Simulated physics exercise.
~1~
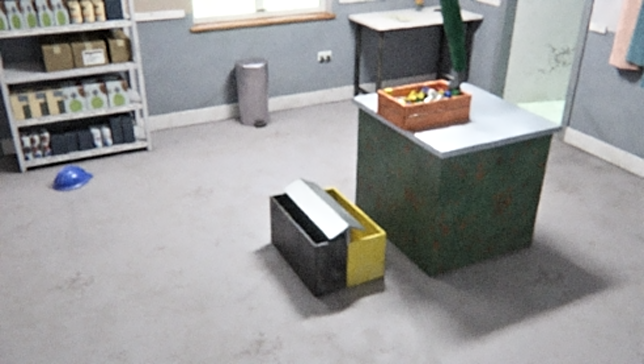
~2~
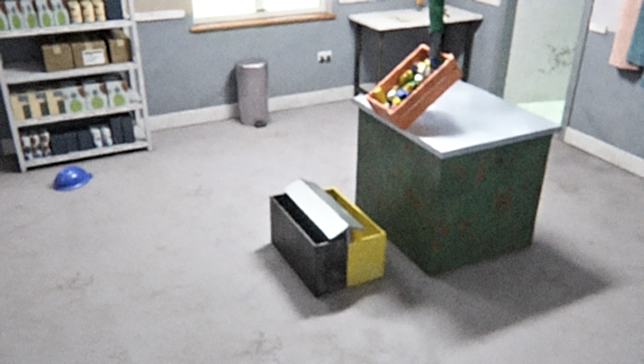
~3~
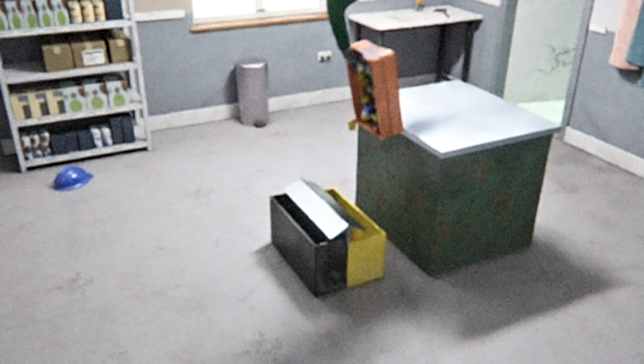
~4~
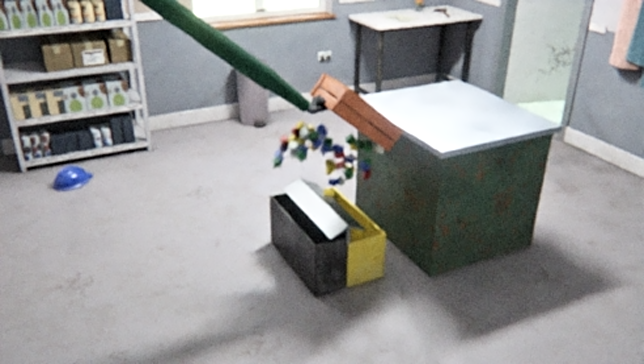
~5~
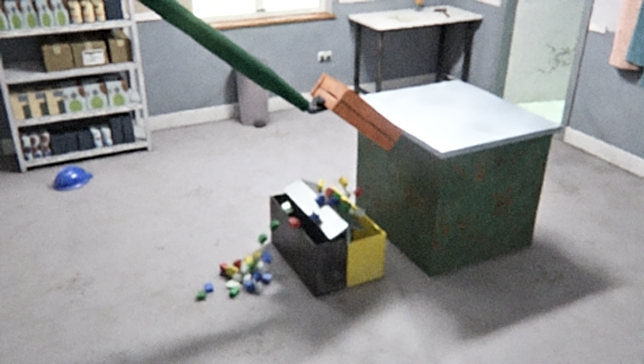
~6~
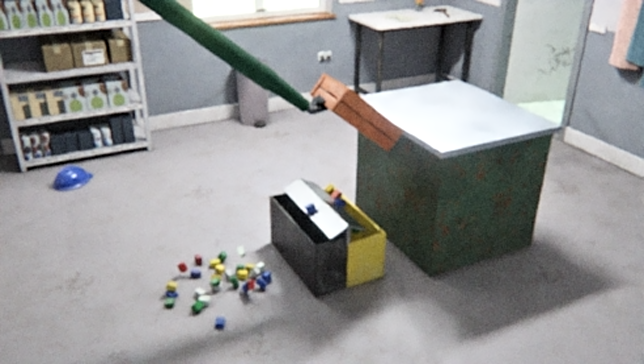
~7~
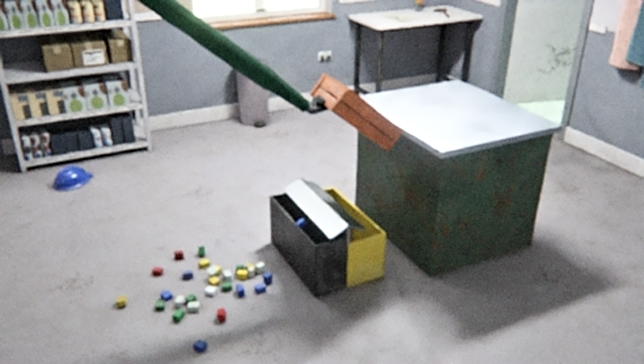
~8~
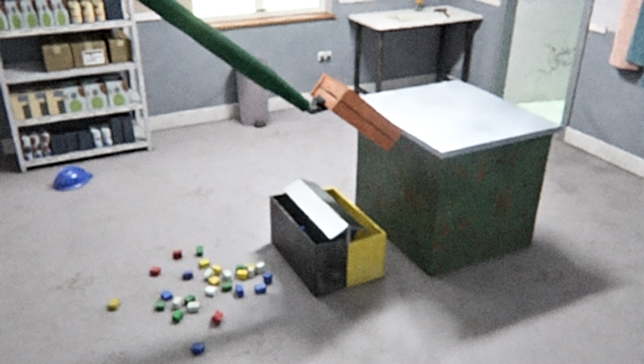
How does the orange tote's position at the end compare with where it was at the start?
At the start the orange tote sat upright on top of the bench. By the end it was further left, held steeply tipped by the green arm at the bench's left edge.
